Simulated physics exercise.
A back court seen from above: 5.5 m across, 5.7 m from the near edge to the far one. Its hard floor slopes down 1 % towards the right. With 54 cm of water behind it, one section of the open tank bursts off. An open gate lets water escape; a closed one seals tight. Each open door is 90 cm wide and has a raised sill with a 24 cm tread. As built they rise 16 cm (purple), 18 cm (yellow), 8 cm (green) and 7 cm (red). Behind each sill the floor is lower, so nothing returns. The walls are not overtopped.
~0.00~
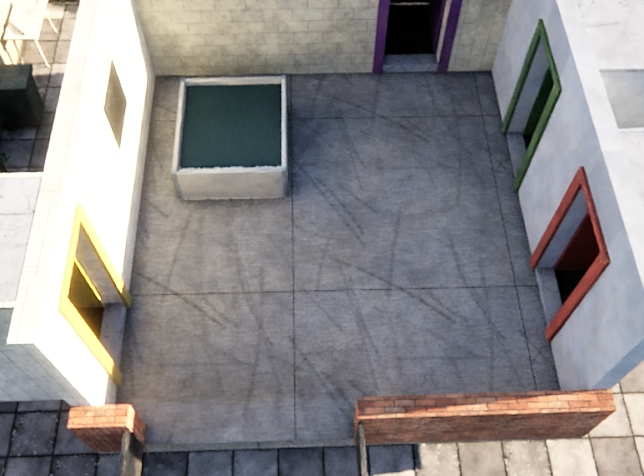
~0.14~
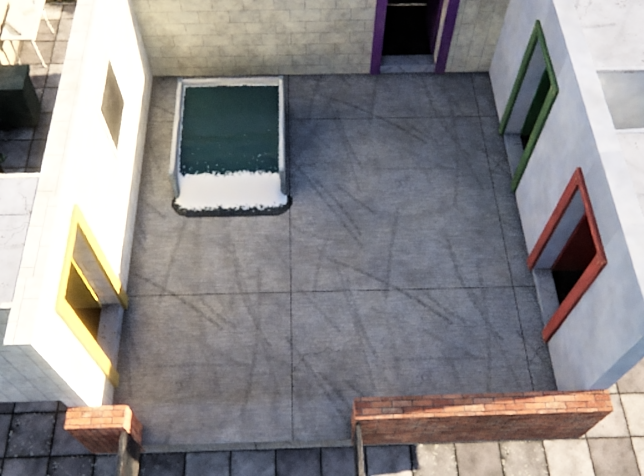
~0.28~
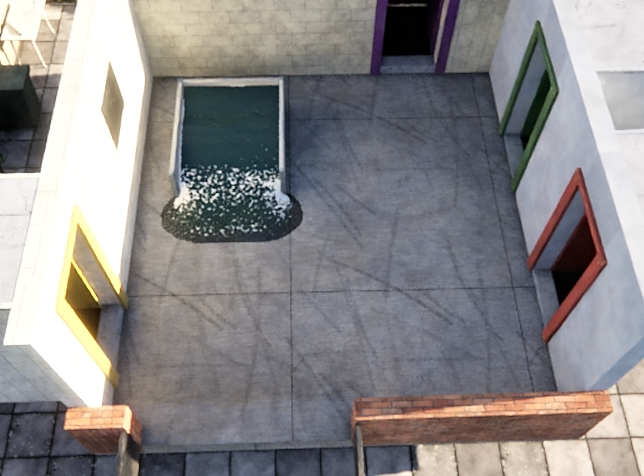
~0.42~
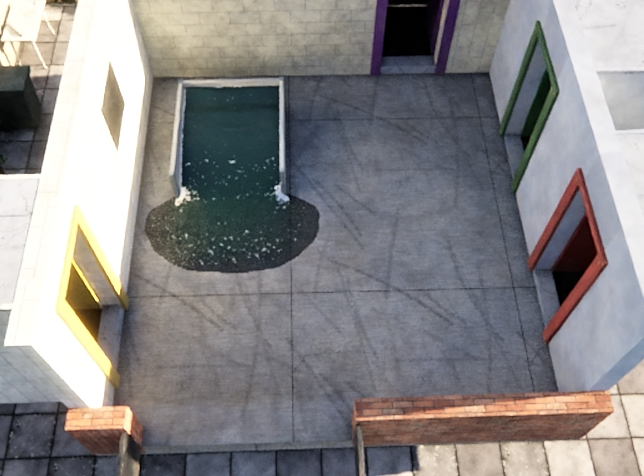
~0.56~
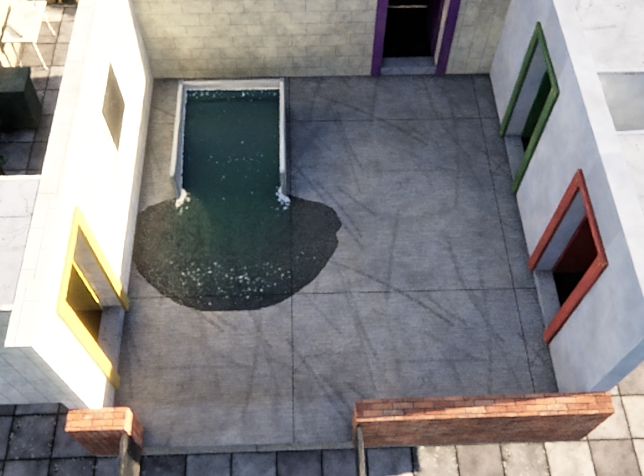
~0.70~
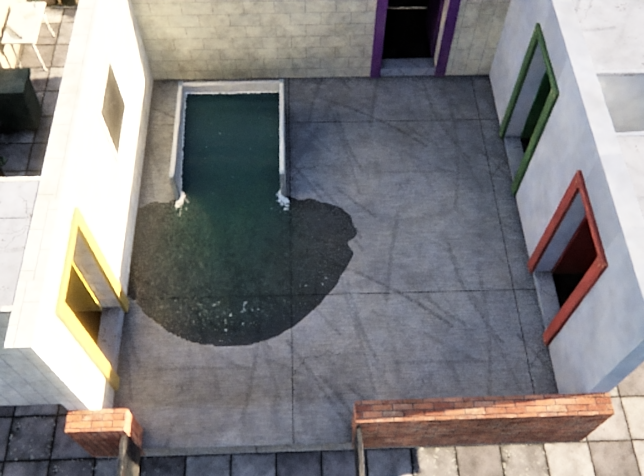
Walled back court seen from above, dark water pouring from the open front of a tank and spreading across the grey floor.
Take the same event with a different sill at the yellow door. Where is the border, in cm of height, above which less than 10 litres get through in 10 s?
Some 6.5 cm above the ground.
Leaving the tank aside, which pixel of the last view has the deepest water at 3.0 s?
Near (111, 429).
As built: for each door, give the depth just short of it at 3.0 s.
Depths in cm: Purple 0, yellow 8, green 0, red 0.
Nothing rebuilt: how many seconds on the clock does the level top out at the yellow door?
Near 2.0 s.
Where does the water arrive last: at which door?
Last comes the purple one.
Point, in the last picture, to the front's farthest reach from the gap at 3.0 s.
At about (557, 416).
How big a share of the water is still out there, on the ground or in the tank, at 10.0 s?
Roughly 42 in a hundred.
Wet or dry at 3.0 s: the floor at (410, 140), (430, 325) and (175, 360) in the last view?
In that order: Still dry, under water, flooded.
After 1.4 s water covers 35 % of the floor, deepest (20 cm) near (239, 213); 8 cm at the yellow door, 0 litres in over its 18 cm sill.
After 3.0 s water covers 45 % of the floor, deepest (18 cm) near (111, 429); 8 cm at the yellow door, 0 litres in over its 18 cm sill.
After 10.0 s water covers 60 % of the floor, deepest (6 cm) near (557, 416); 1 cm at the yellow door, 0 litres in over its 18 cm sill.
At the yellow door as built, the water arrived by 1.0 s and peaked near 10 cm at 2.0 s.
Run again over the same 10 s with other heights there, 13 litres in over 6 cm, 3 litres over 8.5 cm. The limit of 10 litres is kept from about 6.5 cm up.
